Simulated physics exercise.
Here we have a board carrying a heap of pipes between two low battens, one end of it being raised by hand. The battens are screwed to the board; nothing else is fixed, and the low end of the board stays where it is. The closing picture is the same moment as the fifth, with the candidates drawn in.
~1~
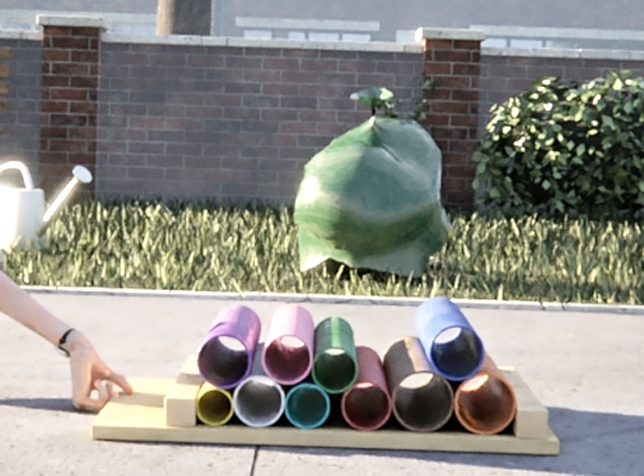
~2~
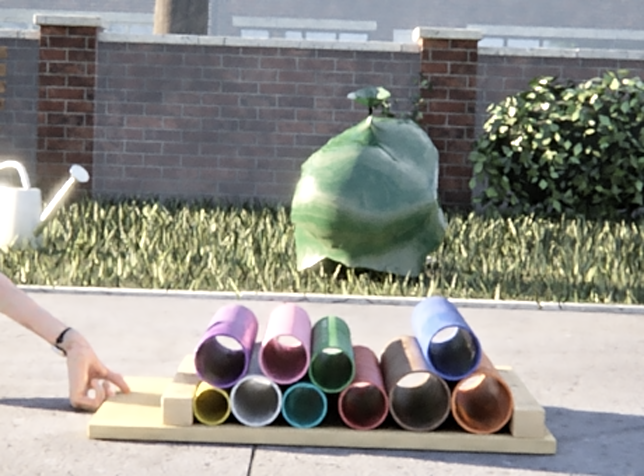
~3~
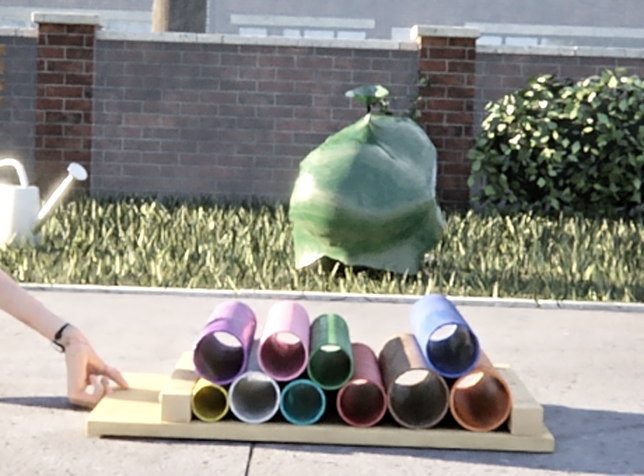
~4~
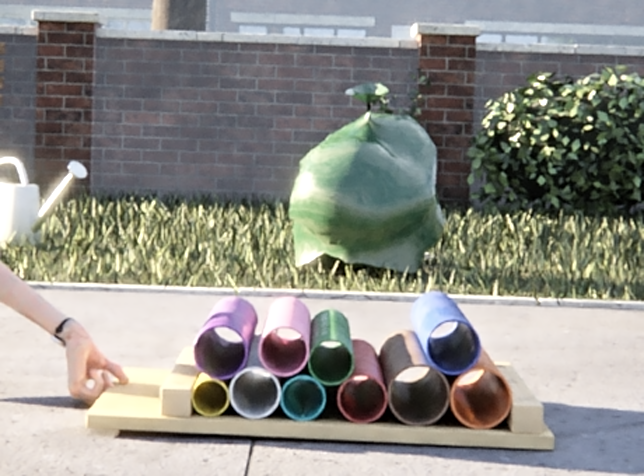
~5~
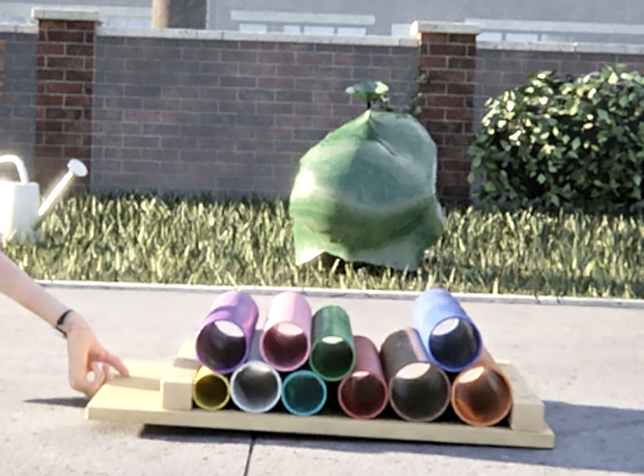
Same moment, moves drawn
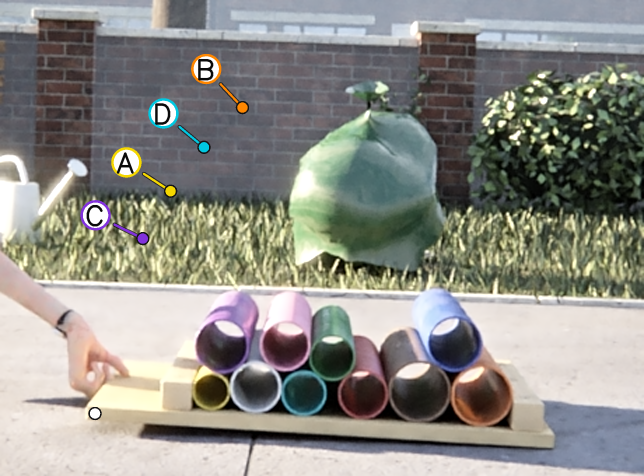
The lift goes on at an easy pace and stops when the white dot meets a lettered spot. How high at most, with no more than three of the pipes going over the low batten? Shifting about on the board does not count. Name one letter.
No higher than D.
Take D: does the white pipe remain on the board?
The white pipe: Yes.
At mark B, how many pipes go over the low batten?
With B, four.
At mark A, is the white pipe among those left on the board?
Yes, with A.
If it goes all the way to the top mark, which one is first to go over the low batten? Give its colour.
First is the blue one.
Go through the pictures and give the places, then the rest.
The first frame shows brown pipe (423, 401); orange pipe (485, 404); purple pipe (224, 361).
The second frame shows purple pipe (221, 361); green pipe (332, 369).
The third frame shows board (321, 396); yellow pipe (210, 402); white pipe (254, 397); orange pipe (481, 401).
The fourth frame shows board (321, 392); yellow pipe (211, 397); white pipe (255, 393).
The fifth frame shows board (322, 388); yellow pipe (212, 391); white pipe (256, 387).
On the marked copy, A at (171, 191); B at (243, 108); C at (143, 238); D at (204, 147); the white dot at (95, 413).
Following D. Soon after the start, board at 20°.
Later, board at 38°.
In the end, board at 38°, one over the low batten (blue).
As for the rest, A one over the low batten (blue); B four over the low batten (purple, green, blue, pink); C none over the low batten.
